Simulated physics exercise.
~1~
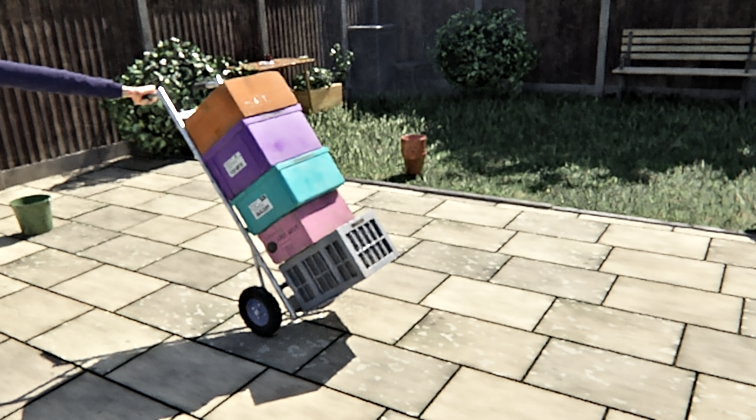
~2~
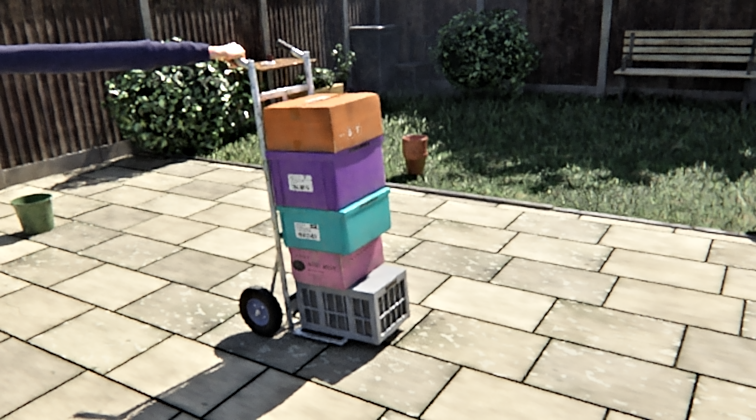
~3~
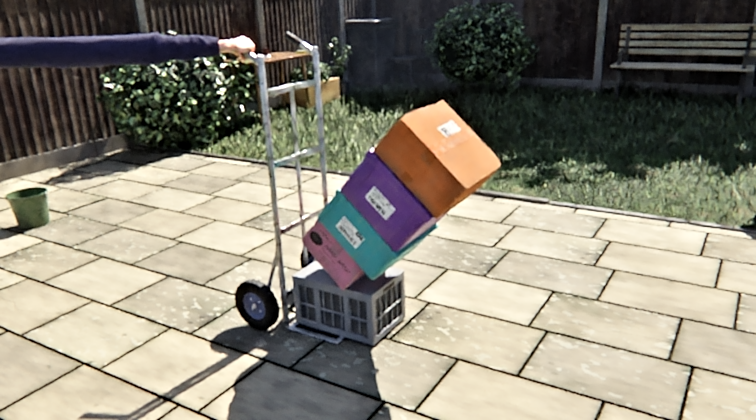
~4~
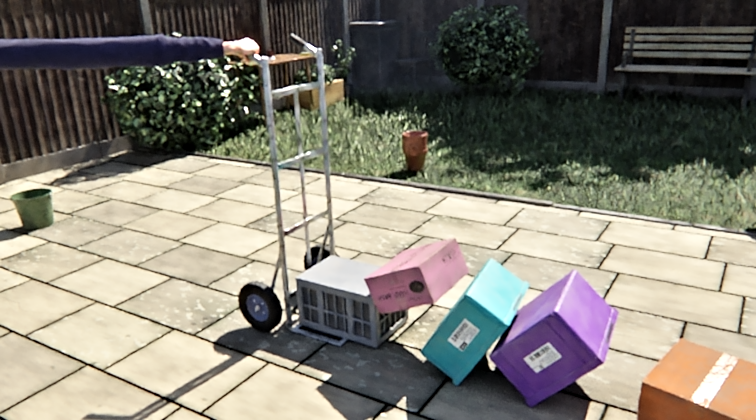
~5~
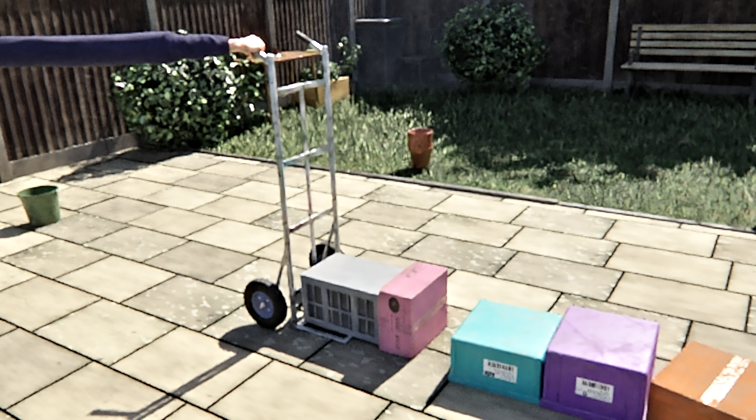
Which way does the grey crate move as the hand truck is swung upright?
The grey crate moves down, settling level near the paving as the truck's plate comes to the ground.
A two-wheeled hand truck, leaning back toward the left in the grip of an outstretched arm, swings upright on a sunny patio with a grey crate and a stack of coloured boxes aboard. Its plate comes down flat on the paving, and the hand keeps hold of the frame. The pink, turquoise, purple and orange boxes carry on tipping to the right over the crate. They tumble onto the slabs, the orange one landing farthest away. At the end they lie in a row to the right, pink against the crate, which alone stays on the upright truck.
